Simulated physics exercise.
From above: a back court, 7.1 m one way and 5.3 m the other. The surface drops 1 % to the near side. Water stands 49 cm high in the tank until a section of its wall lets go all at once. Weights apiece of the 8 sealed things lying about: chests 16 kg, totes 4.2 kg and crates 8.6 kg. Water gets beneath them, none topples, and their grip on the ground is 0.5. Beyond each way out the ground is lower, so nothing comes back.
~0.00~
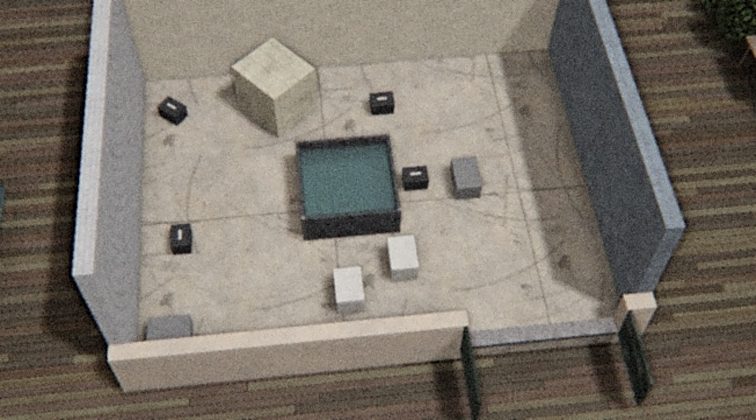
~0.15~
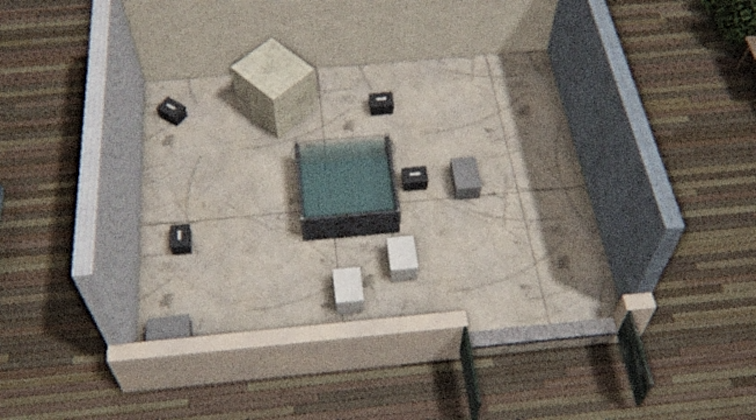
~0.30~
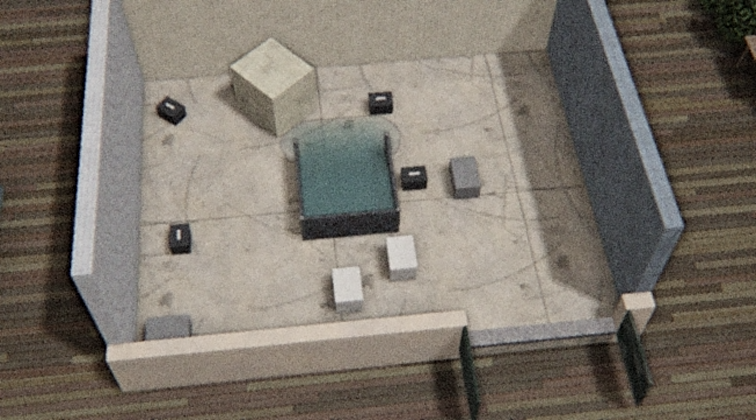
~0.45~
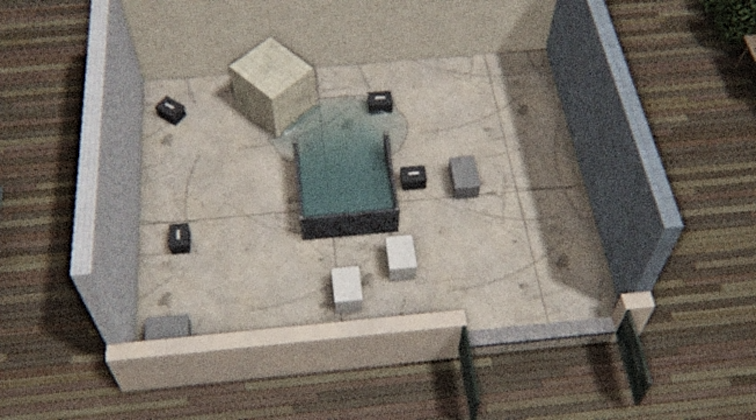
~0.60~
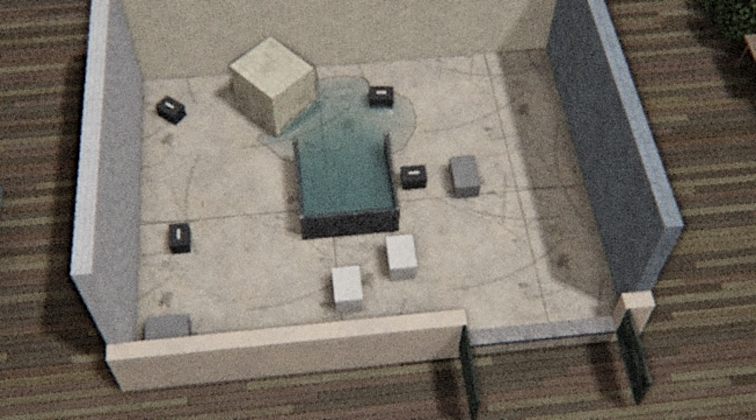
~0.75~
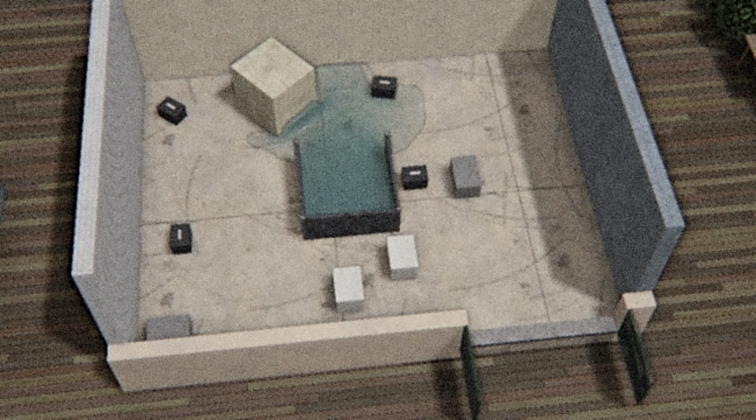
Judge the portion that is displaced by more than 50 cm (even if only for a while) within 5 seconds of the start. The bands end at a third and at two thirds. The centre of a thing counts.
It is less than a third.
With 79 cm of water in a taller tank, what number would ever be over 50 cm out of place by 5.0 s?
Then 3.
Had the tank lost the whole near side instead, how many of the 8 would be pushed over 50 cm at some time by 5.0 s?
In that case 4 of them.
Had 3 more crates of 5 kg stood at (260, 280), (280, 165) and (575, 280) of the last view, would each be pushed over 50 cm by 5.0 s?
In that order: Short of it, past it, short of it.
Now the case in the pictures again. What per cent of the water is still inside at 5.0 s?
Some 100 per cent remains.
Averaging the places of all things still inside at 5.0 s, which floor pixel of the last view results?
Near (337, 234).
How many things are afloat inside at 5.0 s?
At that moment 1.
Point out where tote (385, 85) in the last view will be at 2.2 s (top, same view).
Around (494, 57).
After 1.1 s 1 of 8 are over 50 cm from their spots; 0 afloat.
After 2.2 s 1 of 8 are over 50 cm from their spots; 1 afloat.
After 3.5 s 1 of 8 are over 50 cm from their spots; 2 afloat.
After 5.0 s 2 of 8 are over 50 cm from their spots, and 2 have been at some point; 1 afloat.
